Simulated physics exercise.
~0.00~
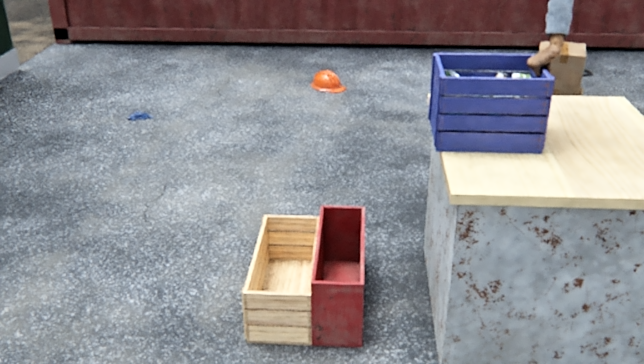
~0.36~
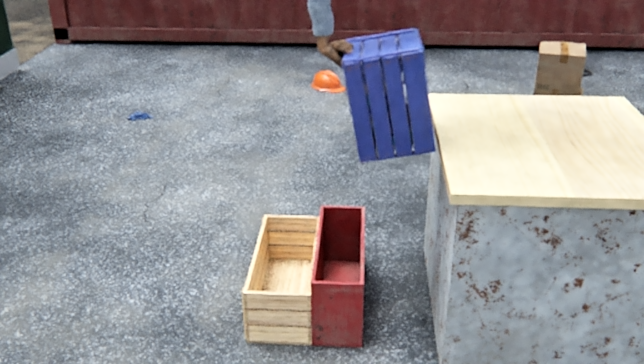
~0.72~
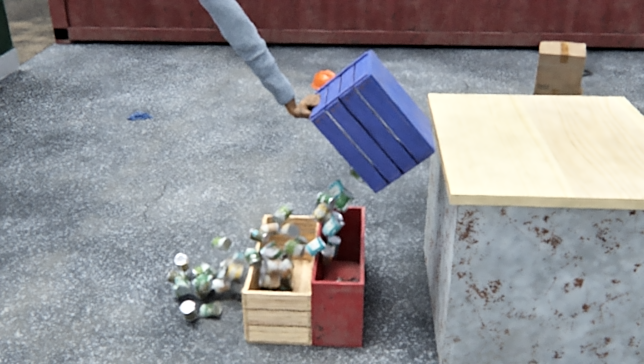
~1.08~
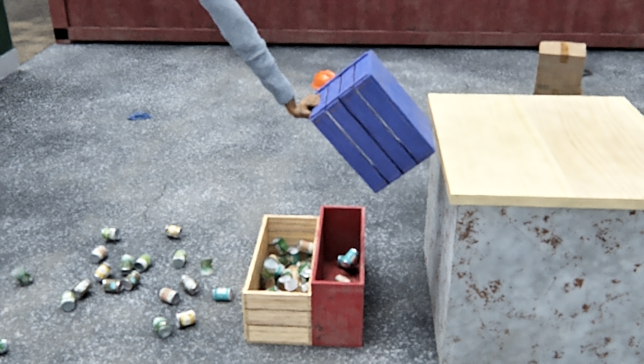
The clip opens on a blue slatted crate sitting on a wood-topped bench at the right, with an empty red trough and an empty pale wooden trough side by side on the gray ground below. A hand at the back of the crate swings it up and over the bench's left edge. As the crate tips past upright, small tins pour out and tumble down to the left. Some drop into the troughs while others fly past them. Finally, the hand holds the emptied crate tilted, with many tins in the wooden trough, a few in the red one, and others scattered across the ground at left.
